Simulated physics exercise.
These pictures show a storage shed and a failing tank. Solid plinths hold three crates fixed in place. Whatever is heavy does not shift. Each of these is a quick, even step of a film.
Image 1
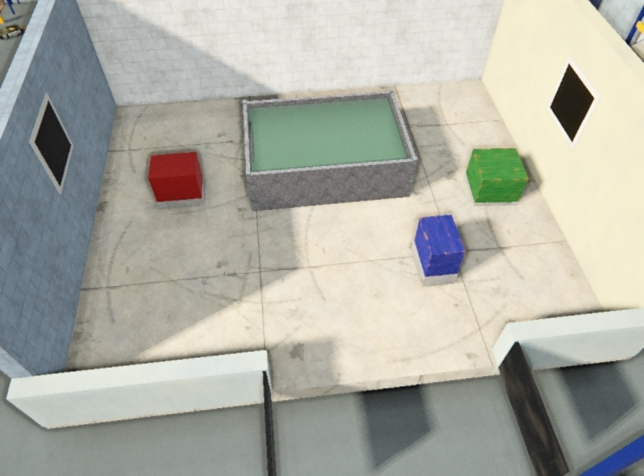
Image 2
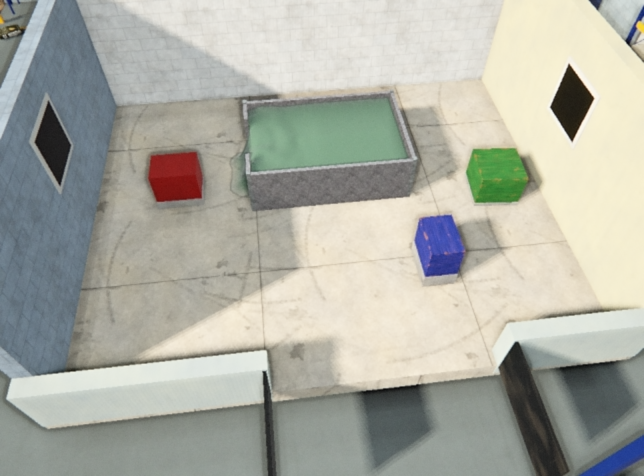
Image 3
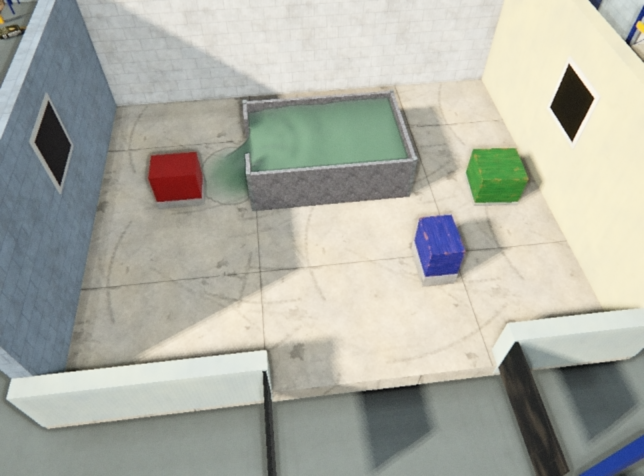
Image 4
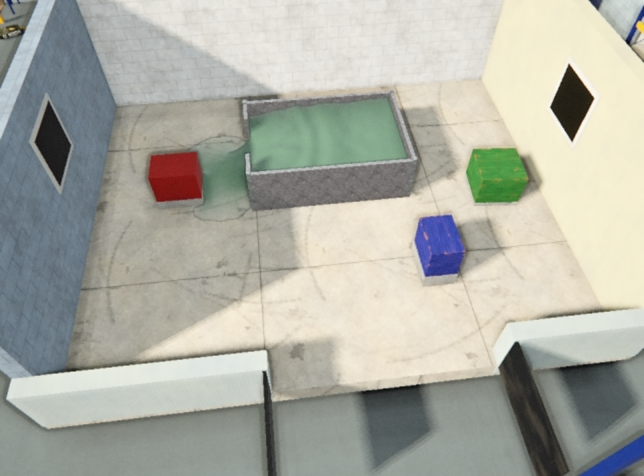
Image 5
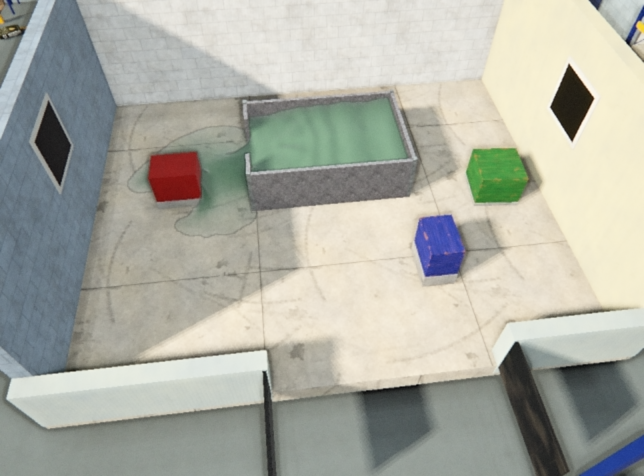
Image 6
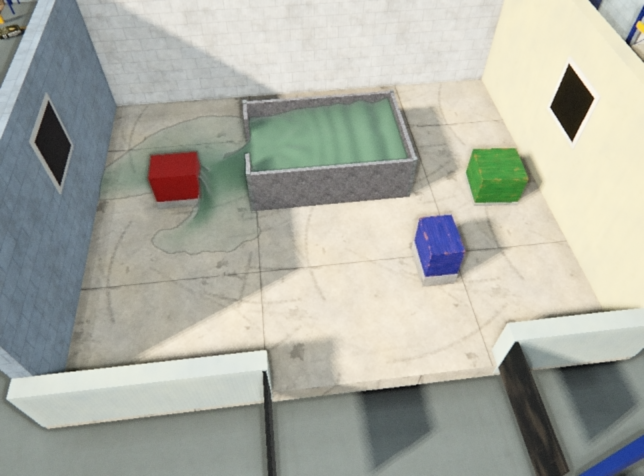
In a walled yard, green water pours from a tank's left side and spreads around a red block.
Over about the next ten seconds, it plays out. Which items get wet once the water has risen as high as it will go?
The red crate ends up wet, the green crate ends up wet, the blue crate remains dry.
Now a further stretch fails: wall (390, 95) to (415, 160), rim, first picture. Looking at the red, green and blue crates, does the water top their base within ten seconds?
The red crate is untouched, the green crate is flooded and the blue crate is untouched.
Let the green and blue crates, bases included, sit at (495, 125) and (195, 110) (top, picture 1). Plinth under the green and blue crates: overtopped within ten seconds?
So the green crate one gets reached and the blue crate one gets reached.
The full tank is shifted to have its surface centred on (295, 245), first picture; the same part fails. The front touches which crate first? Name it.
I'd go with the red-painted one.
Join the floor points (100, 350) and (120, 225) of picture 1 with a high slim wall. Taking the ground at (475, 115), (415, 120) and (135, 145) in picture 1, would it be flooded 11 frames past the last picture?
First unwetted, then unwetted, then inundated.
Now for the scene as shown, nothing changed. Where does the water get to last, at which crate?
My pick is the one in green.
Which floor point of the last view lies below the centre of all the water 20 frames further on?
Point: (246, 179).
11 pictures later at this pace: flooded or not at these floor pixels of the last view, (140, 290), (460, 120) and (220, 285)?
Status by point, in sequence: Waterlogged; unwetted; waterlogged.
A moment on, water covers 25 % of the floor; the red crate water round its plinth, the green crate not reached, the blue crate not reached.
Next, water covers 45 % of the floor; the red crate water round its plinth, the green crate not reached, the blue crate not reached.
Then, water covers 55 % of the floor; the red crate water round its plinth, the green crate not reached, the blue crate not reached.
Later, water covers 75 % of the floor; the red crate water round its plinth, the green crate water round its plinth, the blue crate water round its plinth.
In the end, water covers 100 % of the floor; the red crate was topped, the green crate was topped, the blue crate stayed above the water.
